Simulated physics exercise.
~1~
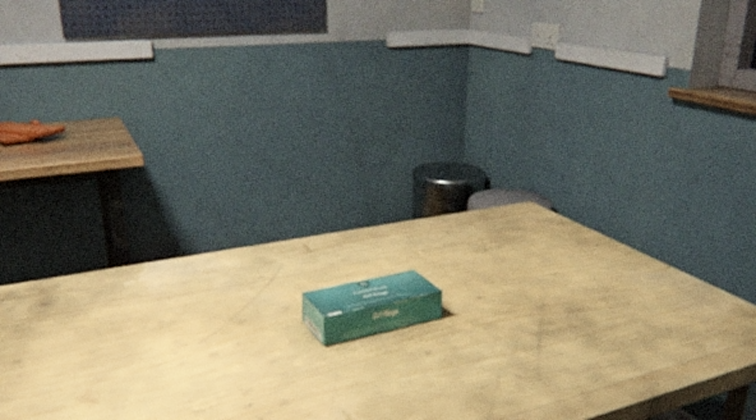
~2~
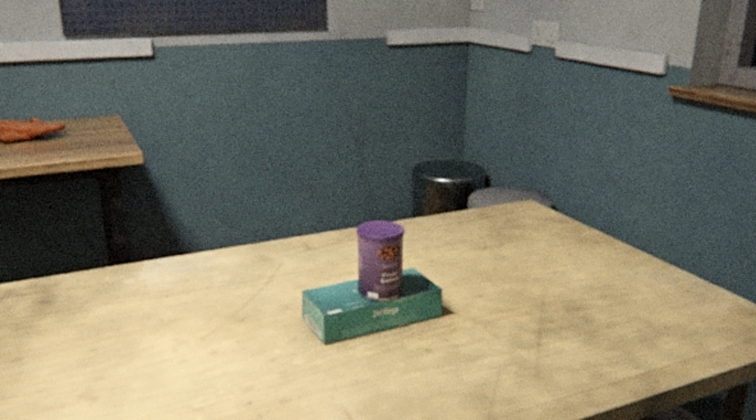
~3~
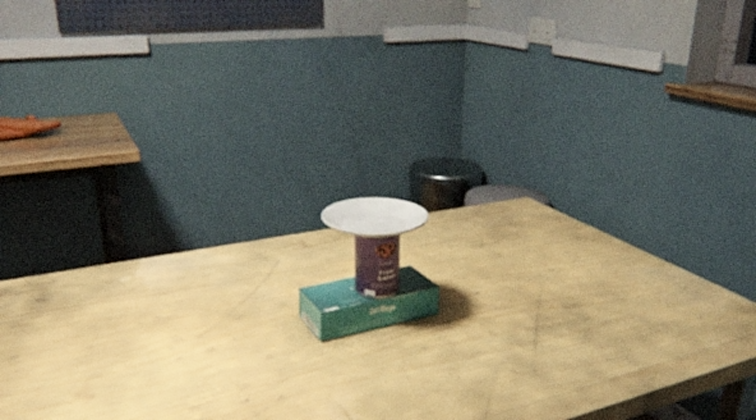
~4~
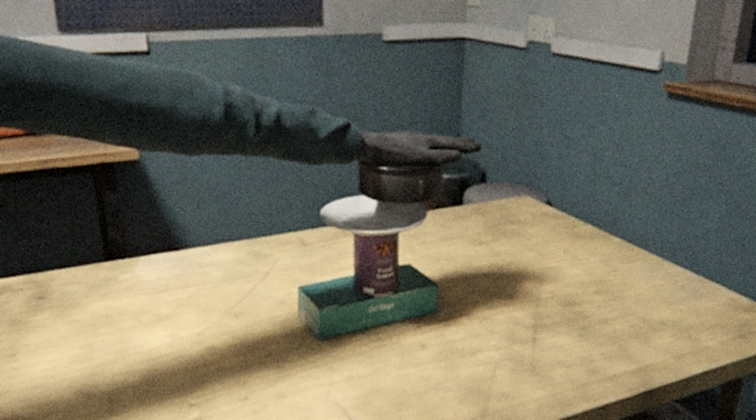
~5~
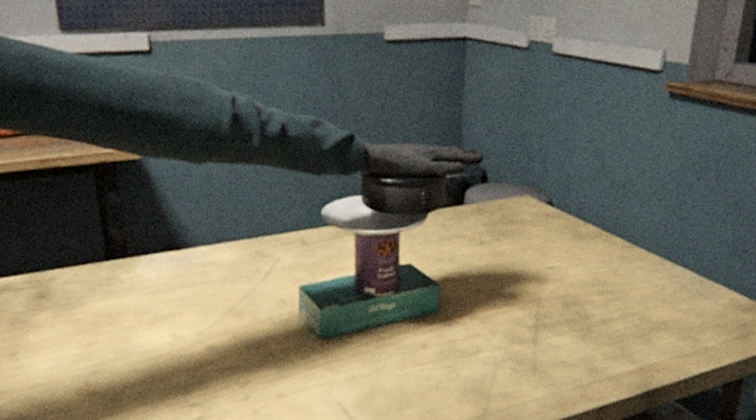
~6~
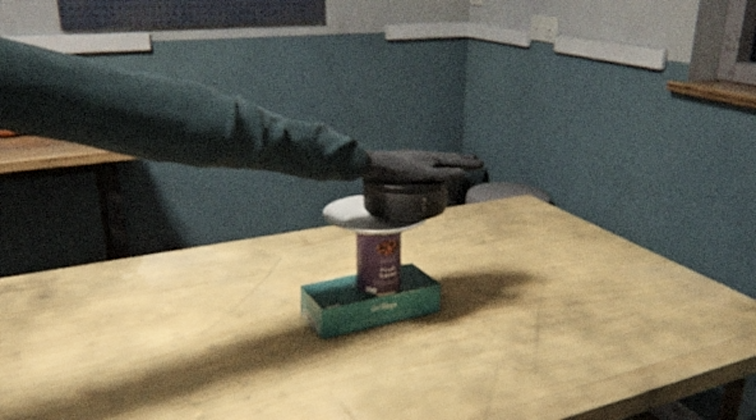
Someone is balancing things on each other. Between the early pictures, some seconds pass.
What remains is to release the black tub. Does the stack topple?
No, it stays standing.
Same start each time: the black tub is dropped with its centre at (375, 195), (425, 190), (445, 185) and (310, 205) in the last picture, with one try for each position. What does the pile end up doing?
On the first try the pile remains standing, on the second it topples, on the third it topples and on the fourth it topples.
Then, 1.10 s later than the last frame, all is still.
Then, 2.10 s later than the last frame, black tub resting near (406, 192).
When it is over, all 4 as before. End places, in pixels of the last picture, black tub near (406, 191). The pile keeps its balance.
